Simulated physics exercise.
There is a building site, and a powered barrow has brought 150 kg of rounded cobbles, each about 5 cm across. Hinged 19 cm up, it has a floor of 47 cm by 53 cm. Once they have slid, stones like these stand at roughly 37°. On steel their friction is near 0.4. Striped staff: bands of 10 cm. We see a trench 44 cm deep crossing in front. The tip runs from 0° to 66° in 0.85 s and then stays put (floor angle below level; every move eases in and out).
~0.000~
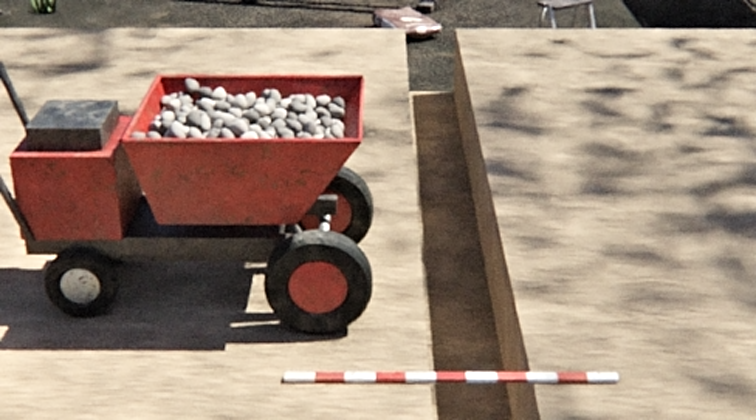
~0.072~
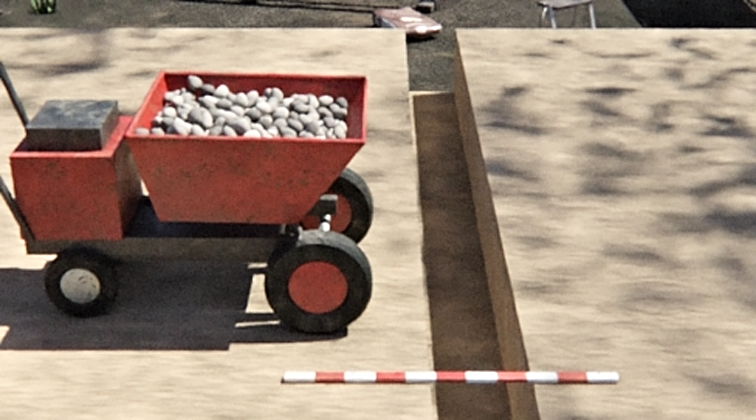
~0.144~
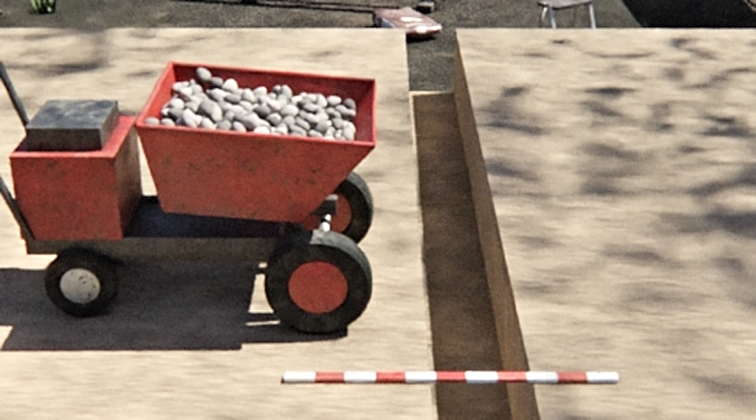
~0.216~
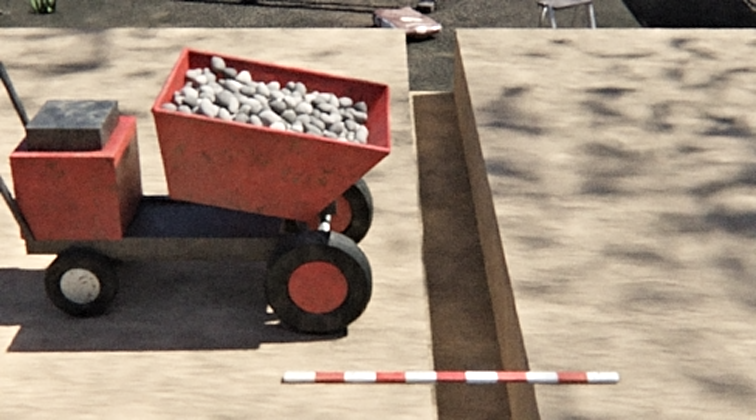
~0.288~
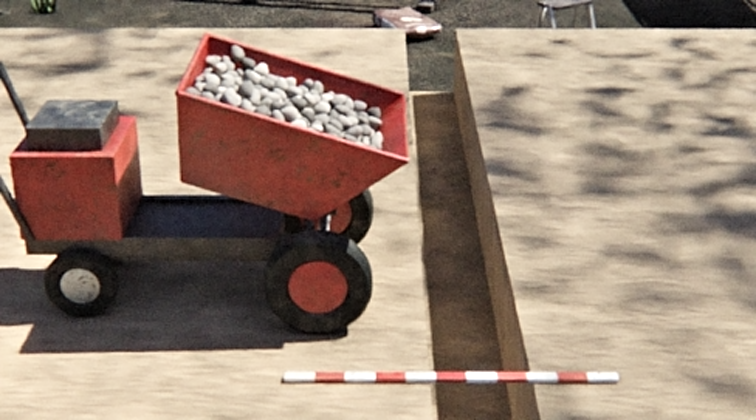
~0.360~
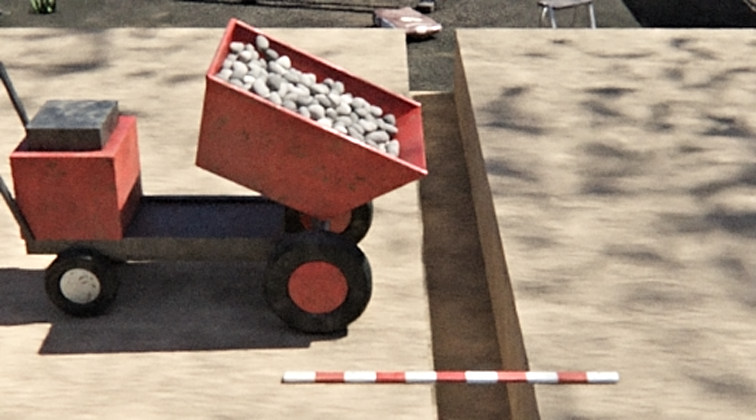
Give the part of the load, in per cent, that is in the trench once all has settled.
Close to 42 in a hundred.
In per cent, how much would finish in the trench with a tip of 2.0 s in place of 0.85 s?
Something close to 55 per cent.
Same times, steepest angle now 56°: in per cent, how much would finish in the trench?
Trench share: Approx. 20%.
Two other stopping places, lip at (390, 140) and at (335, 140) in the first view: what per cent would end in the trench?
The first gives about 30 percent and the second about 55 percent.
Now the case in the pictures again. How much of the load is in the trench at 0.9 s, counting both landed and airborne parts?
Roughly 10 percent of the load.
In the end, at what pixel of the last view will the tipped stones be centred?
Middle at around (524, 284), I'd say.
After 0.6 s the floor is at 56°; 100 % in the tray; the foremost stones are at (455, 204).
After 0.9 s the floor is at 66°; 79 % in the tray, 8 % in the trench, 13 % past the trench; the foremost stones are at (569, 292).
After 1.3 s the floor is at 66°; 44 % in the tray, 13 % in the trench, 43 % past the trench; the foremost stones are at (717, 274).
After 3.2 s the floor is at 66°; 13 % in the tray, 42 % in the trench, 45 % past the trench; the foremost stones are past the picture's edge.
